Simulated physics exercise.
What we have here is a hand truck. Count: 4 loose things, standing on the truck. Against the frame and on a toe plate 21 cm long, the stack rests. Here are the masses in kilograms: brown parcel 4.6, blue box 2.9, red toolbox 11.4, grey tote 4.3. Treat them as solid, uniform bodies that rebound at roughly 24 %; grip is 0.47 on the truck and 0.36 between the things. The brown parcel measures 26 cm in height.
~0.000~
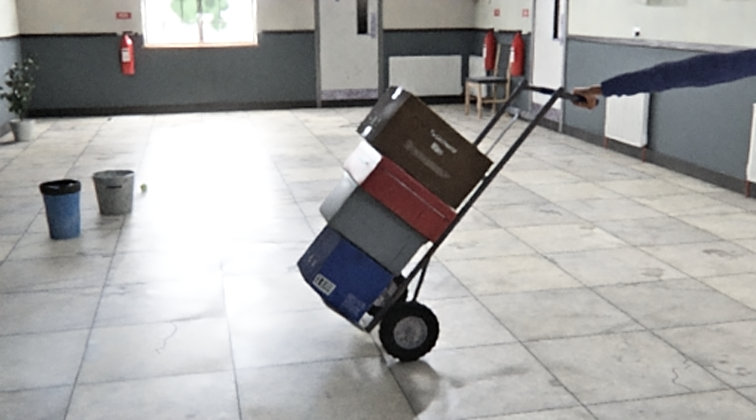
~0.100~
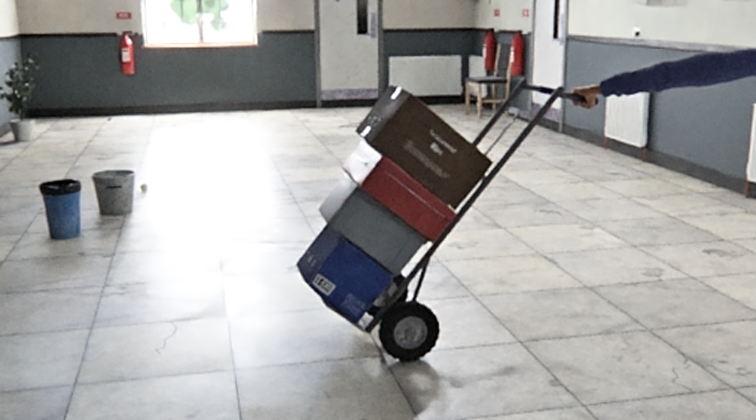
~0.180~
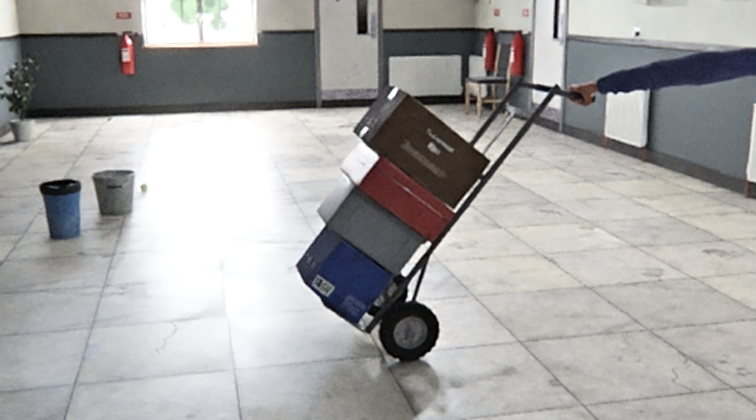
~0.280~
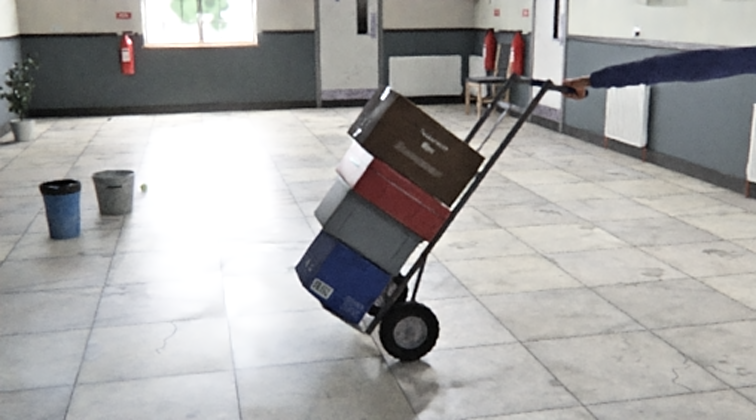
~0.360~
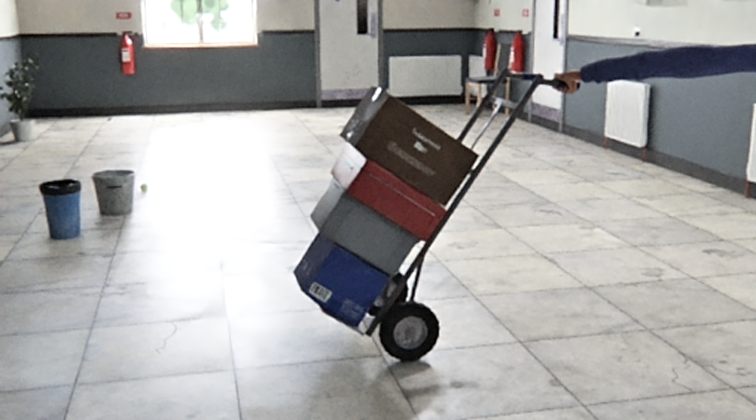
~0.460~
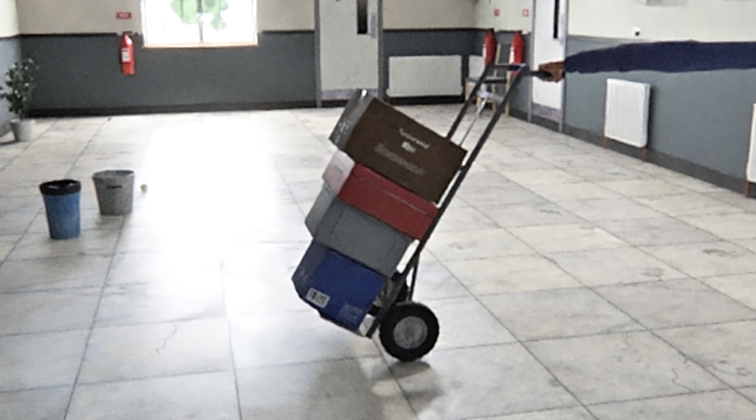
In a bright room with pale floor tiles and grey-and-white walls, seen side-on by a still camera, a window glows at the back. A hand truck at centre carries a brown box above a red one, a grey one and a blue one, with two bins at left and red extinguishers behind. A blue-sleeved arm at right holds the handle, first keeping nearly still, then slowly pushing it up and leftward, so the tilted stack becomes somewhat more upright while the wheels stay put.
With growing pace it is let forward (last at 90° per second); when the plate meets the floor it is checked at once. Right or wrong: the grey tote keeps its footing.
Wrong.
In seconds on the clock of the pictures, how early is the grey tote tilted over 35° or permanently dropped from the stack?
That comes at close to 1.4 seconds.
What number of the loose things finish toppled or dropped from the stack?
The answer: 4.
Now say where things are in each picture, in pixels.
Leaning back 40°; grey tote (372, 224); brown parcel (423, 146), in the first frame.
Leaning back 40°; red toolbox (397, 190); brown parcel (423, 146), in the second frame.
Leaning back 39°; blue box (343, 271); red toolbox (395, 190), in the third frame.
Leaning back 37°; brown parcel (415, 145); blue box (341, 273), in the fourth frame.
Leaning back 35°; red toolbox (386, 191); brown parcel (408, 145), in the fifth frame.
Leaning back 31°; grey tote (358, 230); blue box (337, 279), in the sixth frame.
Around 1.26 s, truck upright; grey tote tipped 25° against what carries it near (281, 266); brown parcel tipped 26° against what carries it; red toolbox tipped 25° against what carries it.
Around 1.66 s, truck upright; brown parcel, red toolbox and grey tote now dropped from the stack; blue box on its side.
Finally (2.6 s), dropped from the stack and tipped over, brown parcel, red toolbox and grey tote; on their side or leaning hard on the truck, blue box. Final places as that camera would see them, grey tote near (208, 310).
